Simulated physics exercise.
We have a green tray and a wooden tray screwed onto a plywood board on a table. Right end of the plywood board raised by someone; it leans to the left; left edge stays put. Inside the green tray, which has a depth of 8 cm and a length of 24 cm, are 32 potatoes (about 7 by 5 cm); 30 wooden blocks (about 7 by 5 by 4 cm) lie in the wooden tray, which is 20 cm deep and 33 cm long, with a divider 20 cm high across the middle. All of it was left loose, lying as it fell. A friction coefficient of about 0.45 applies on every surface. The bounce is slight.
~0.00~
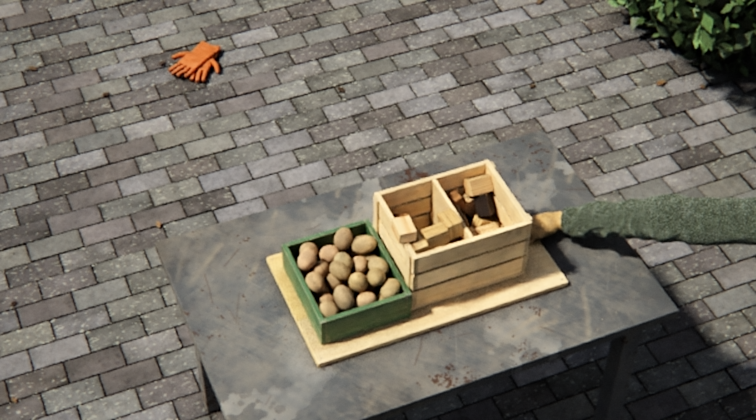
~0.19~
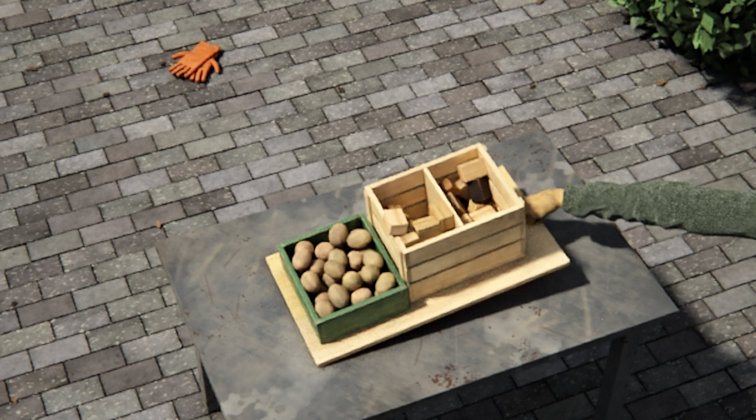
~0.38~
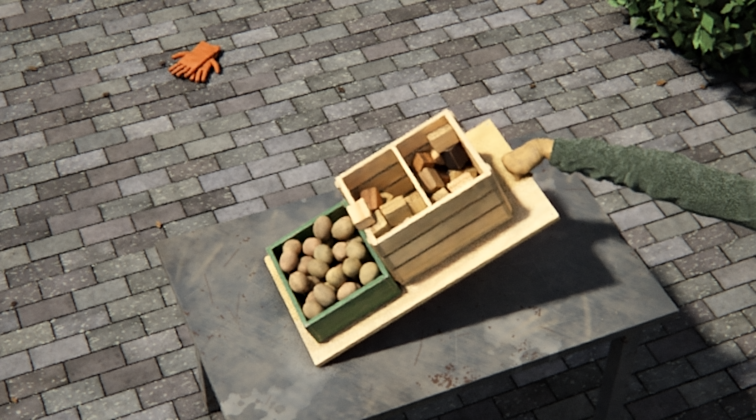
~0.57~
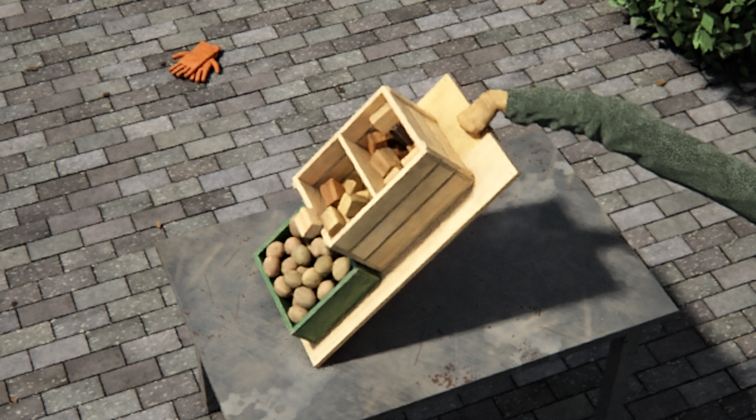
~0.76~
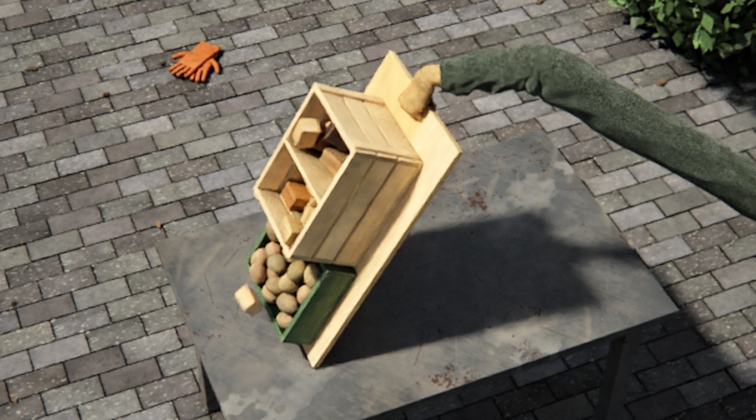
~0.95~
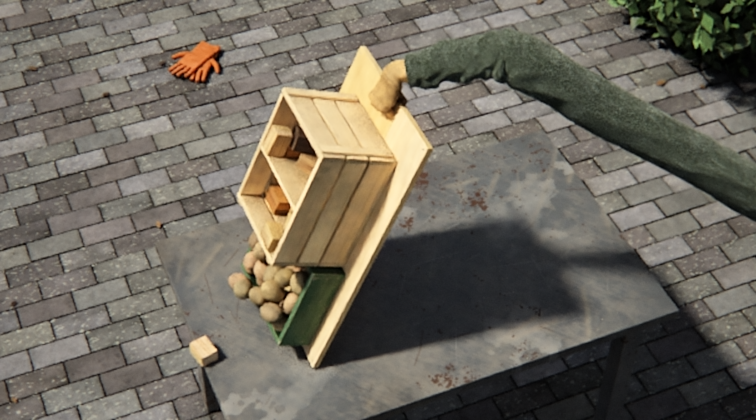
On a metal table outdoors, a gloved hand steadily lifted the right end of a board holding potatoes and wooden blocks until it stood steeply, and a block dropped out, followed by several potatoes.
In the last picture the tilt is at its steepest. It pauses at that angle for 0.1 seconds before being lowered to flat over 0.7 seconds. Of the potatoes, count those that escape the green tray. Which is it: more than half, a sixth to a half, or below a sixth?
It is a sixth to a half of them.
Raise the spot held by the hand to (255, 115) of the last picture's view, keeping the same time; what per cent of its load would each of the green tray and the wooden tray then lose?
Green tray 80 %, wooden tray 50 %.
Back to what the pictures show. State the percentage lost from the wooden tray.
Wooden tray: 0%.
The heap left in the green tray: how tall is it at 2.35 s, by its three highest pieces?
It reaches close to 10 cm.
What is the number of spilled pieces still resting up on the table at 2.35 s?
Count: Around 8.
After 1.17 s, tilt 61°; green tray 23 in, 9 out and wooden tray 29 in, 1 out.
After 1.45 s, tilt 26°; green tray 20 in, 12 out and wooden tray 29 in, 1 out.
After 1.85 s, tilt 0°; green tray 20 in, 12 out and wooden tray 29 in, 1 out.
When it is over (at 2.35 s), green tray 20 in, 12 out and wooden tray 29 in, 1 out. Asked share, 12 of 32, 38 per cent.
